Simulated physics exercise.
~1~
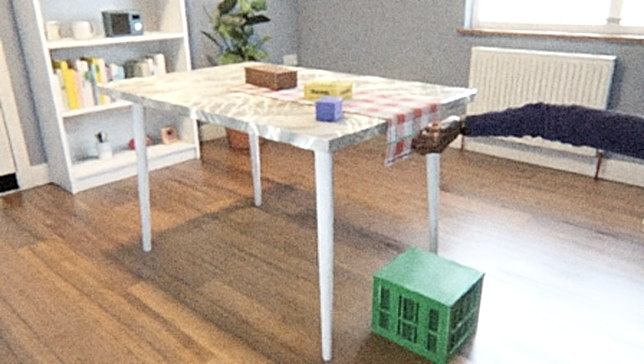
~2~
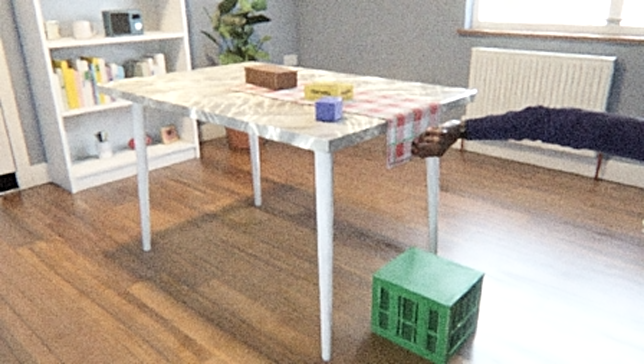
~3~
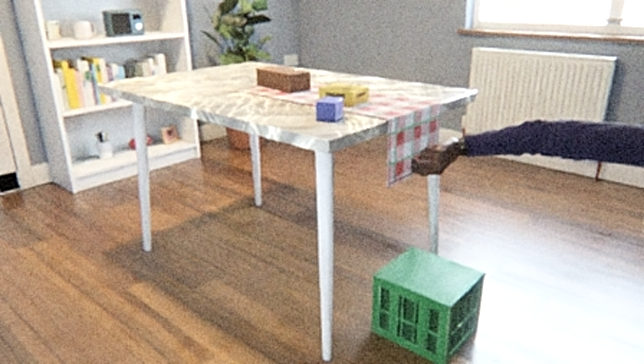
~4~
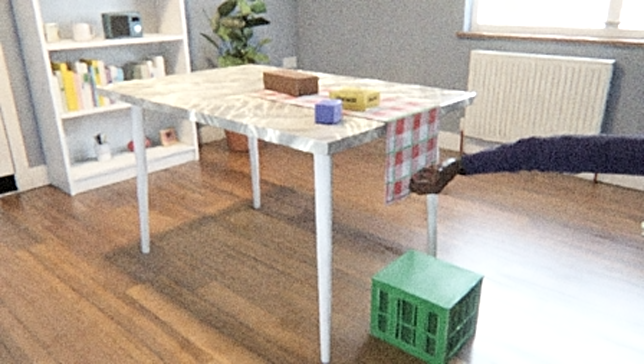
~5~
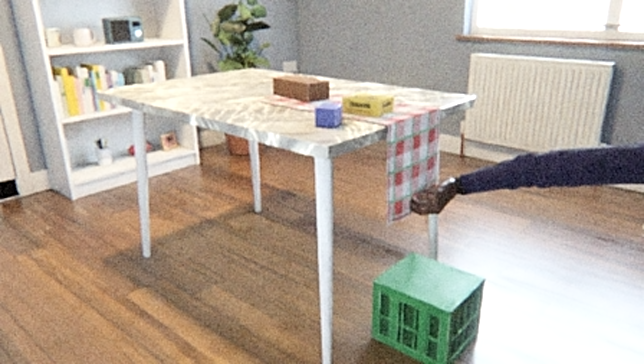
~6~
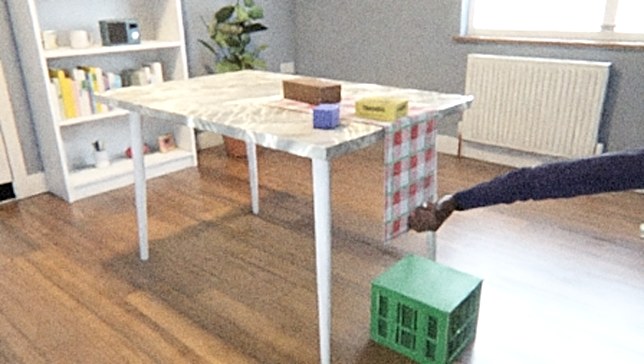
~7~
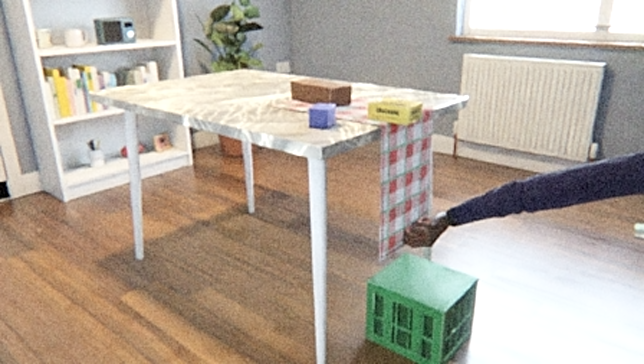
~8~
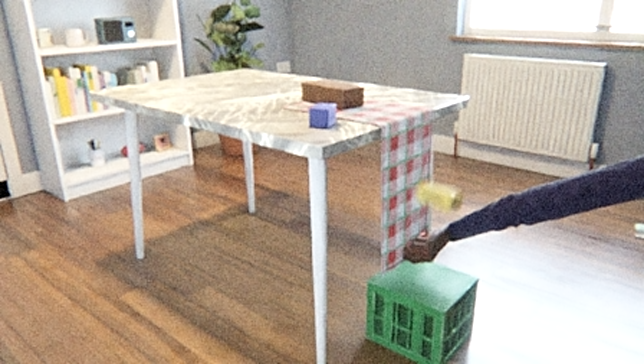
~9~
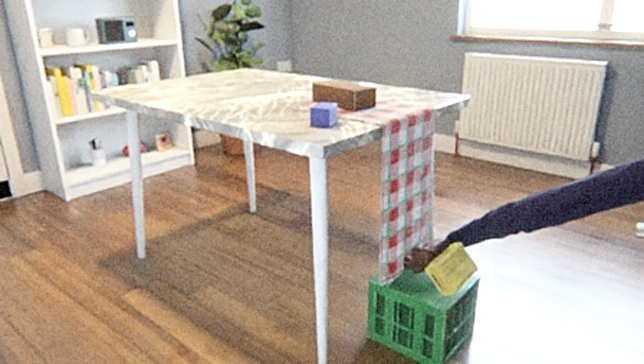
The clip shows a hand pulling a red checked tablecloth down over a table's right end, carrying a yellow packet and a brown brick rightward while a blue block stays put. The packet tumbles off onto the green crate below, where the cloth's hem also reaches; brick and block remain on the table.
